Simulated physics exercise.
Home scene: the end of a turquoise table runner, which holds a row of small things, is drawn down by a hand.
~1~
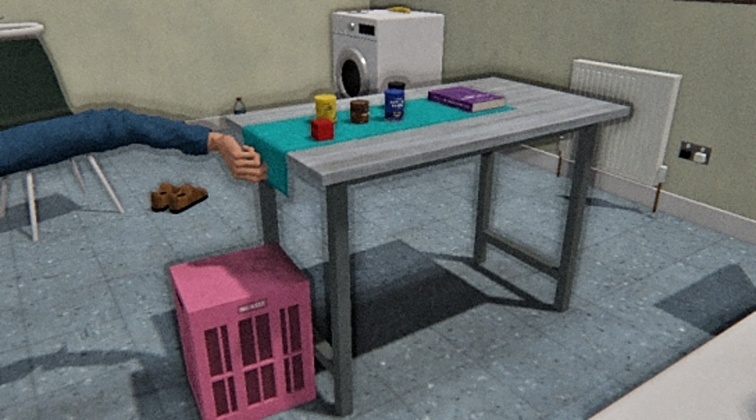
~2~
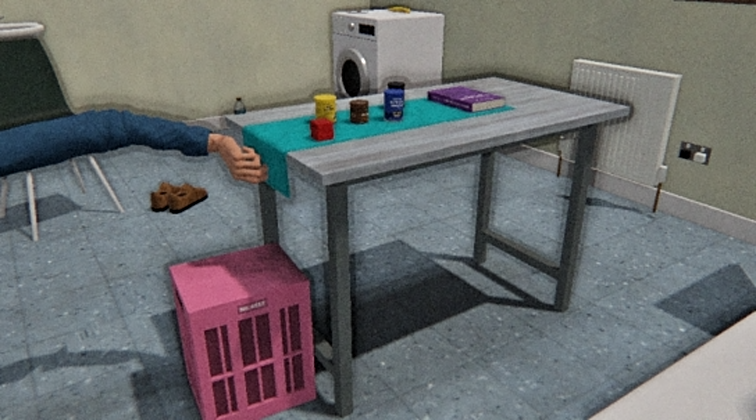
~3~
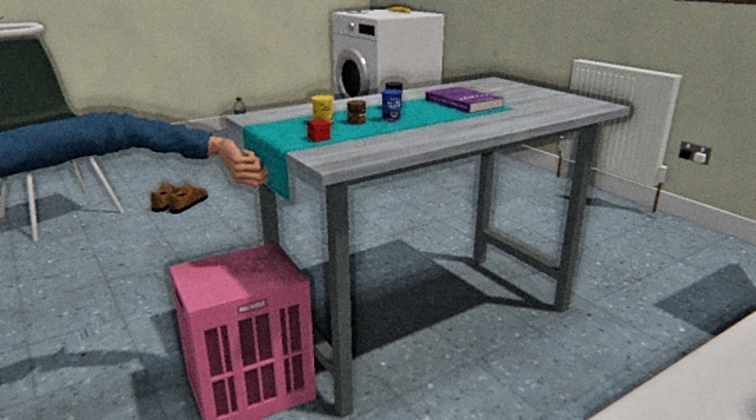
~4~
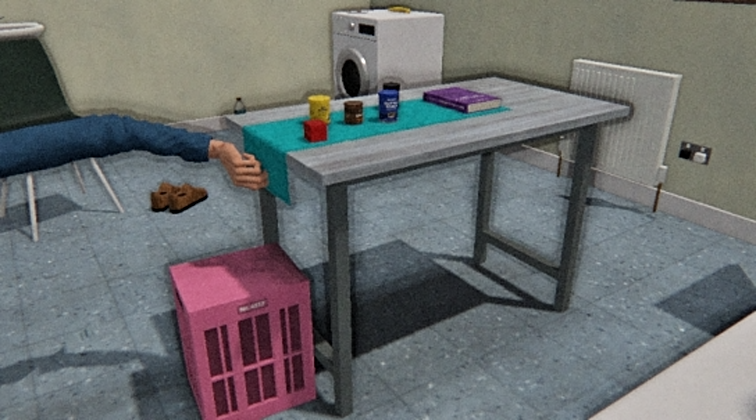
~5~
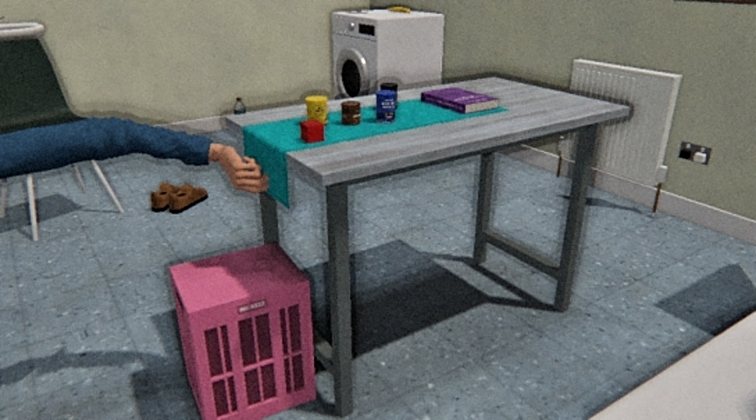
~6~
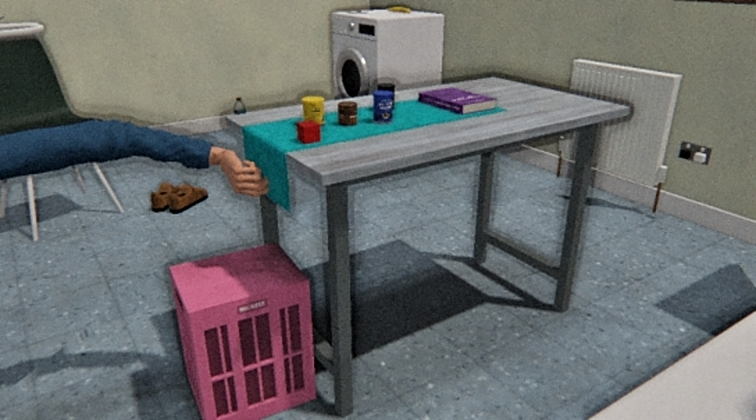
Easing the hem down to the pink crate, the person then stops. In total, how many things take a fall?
Exactly two go over.
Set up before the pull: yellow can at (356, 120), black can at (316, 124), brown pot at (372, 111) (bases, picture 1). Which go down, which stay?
Note - yellow can retained, black can lost, brown pot retained.
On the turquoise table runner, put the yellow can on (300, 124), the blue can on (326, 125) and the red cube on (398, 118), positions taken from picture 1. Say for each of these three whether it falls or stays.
First the yellow can, which is lost, then the blue can, which is lost, and finally the red cube, which is kept.
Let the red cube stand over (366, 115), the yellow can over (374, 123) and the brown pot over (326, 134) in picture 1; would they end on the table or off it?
The red cube survives; the yellow can does not fall; the brown pot tumbles off.
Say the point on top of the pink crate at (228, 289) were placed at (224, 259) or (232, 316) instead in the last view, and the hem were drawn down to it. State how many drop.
That would make 1 and 3.
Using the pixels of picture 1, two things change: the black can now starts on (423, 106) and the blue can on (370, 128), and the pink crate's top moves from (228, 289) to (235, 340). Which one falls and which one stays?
The black can stays put; the blue can is lost.
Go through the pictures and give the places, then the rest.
The first picture shows hem (289, 198); red cube (322, 121); yellow can (325, 97); brown pot (359, 102); blue can (394, 91); black can (397, 83); top of the crate (228, 289).
The second picture shows hem (290, 199); red cube (322, 121).
The third picture shows hem (290, 202); yellow can (323, 97).
The fourth picture shows hem (290, 206); brown pot (353, 102); top of the crate (228, 289).
The fifth picture shows hem (289, 209); blue can (386, 92).
The sixth picture shows hem (290, 213); red cube (308, 123); yellow can (313, 99); brown pot (347, 103); blue can (383, 93); black can (386, 85).
Soon after, hem near (269, 226); all still up.
Then, hem on the crate; red cube and yellow can gone.
At rest, hem on the crate; red cube and yellow can gone. The answer is two.
